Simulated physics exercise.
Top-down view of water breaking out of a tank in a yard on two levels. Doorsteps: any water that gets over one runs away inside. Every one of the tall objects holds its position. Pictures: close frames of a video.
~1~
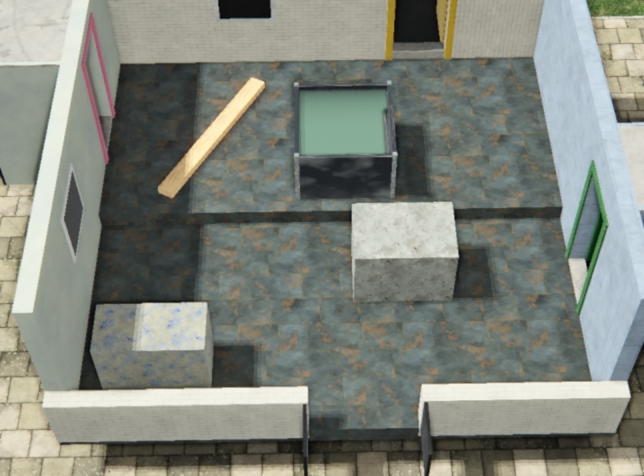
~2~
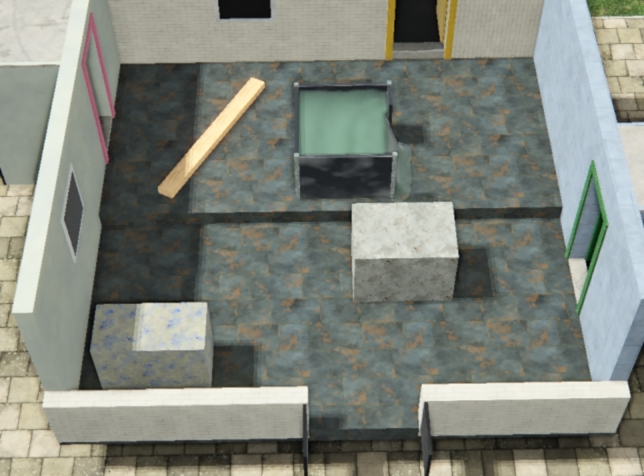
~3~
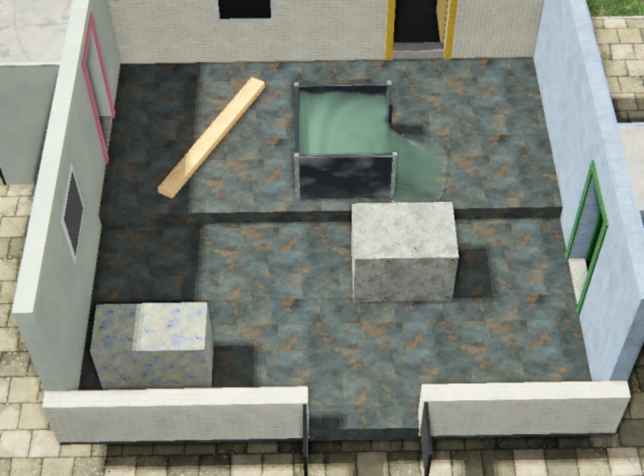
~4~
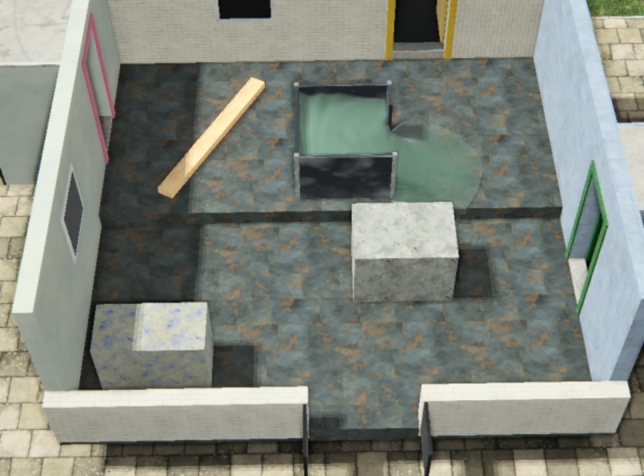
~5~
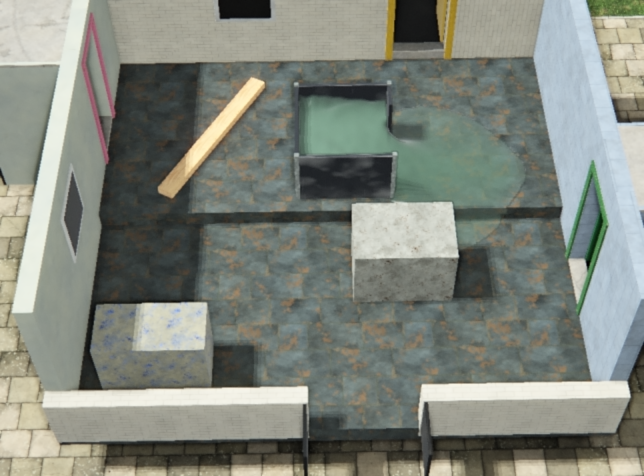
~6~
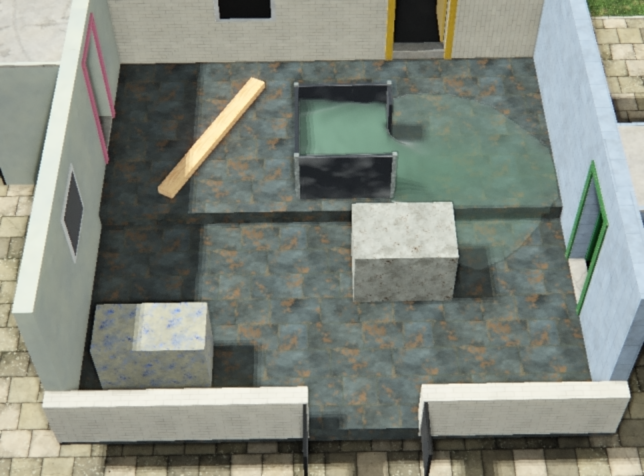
Green water pouring from the right side of a square tank and spreading across the upper level onto the lower paving.
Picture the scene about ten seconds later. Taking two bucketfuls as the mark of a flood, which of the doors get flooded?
The yellow door stays below the mark, the green door gets flooded, the pink door stays below the mark.
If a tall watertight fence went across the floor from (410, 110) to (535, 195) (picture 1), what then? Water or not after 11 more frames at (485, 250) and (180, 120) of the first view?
Note: Point one drenched, point two left unsoaked.
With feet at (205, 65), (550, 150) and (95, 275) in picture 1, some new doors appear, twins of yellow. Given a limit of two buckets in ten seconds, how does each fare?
Checking each in order, the first misses the threshold, the second beats the threshold, and the third misses the threshold.
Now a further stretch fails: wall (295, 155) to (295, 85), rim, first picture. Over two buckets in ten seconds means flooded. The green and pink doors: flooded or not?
In brief, the green door remains below and the pink door exceeds the mark.
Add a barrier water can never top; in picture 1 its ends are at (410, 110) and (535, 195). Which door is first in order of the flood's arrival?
The green-painted one.
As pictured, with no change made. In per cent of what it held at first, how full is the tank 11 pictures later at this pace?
It comes to some 32 percent.
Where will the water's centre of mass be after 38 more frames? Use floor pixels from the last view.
Roughly (409, 207) in the last picture.
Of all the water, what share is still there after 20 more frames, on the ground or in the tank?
Roughly 94 parts in every hundred.
A moment on, water covers 20 % of the floor; the yellow door not reached, the green door under two buckets in, the pink door not reached.
Next, water covers 25 % of the floor; the yellow door wet at the sill, nothing in, the green door over two buckets in, the pink door not reached.
Then, water covers 40 % of the floor; the yellow door wet at the sill, nothing in, the green door far over two buckets in, the pink door not reached.
Later, water covers 70 % of the floor; the yellow door wet at the sill, nothing in, the green door far over two buckets in, the pink door not reached.
In the end, water covers 95 % of the floor; the yellow door wet at the sill, nothing in, the green door far over two buckets in, the pink door wet at the sill, nothing in.
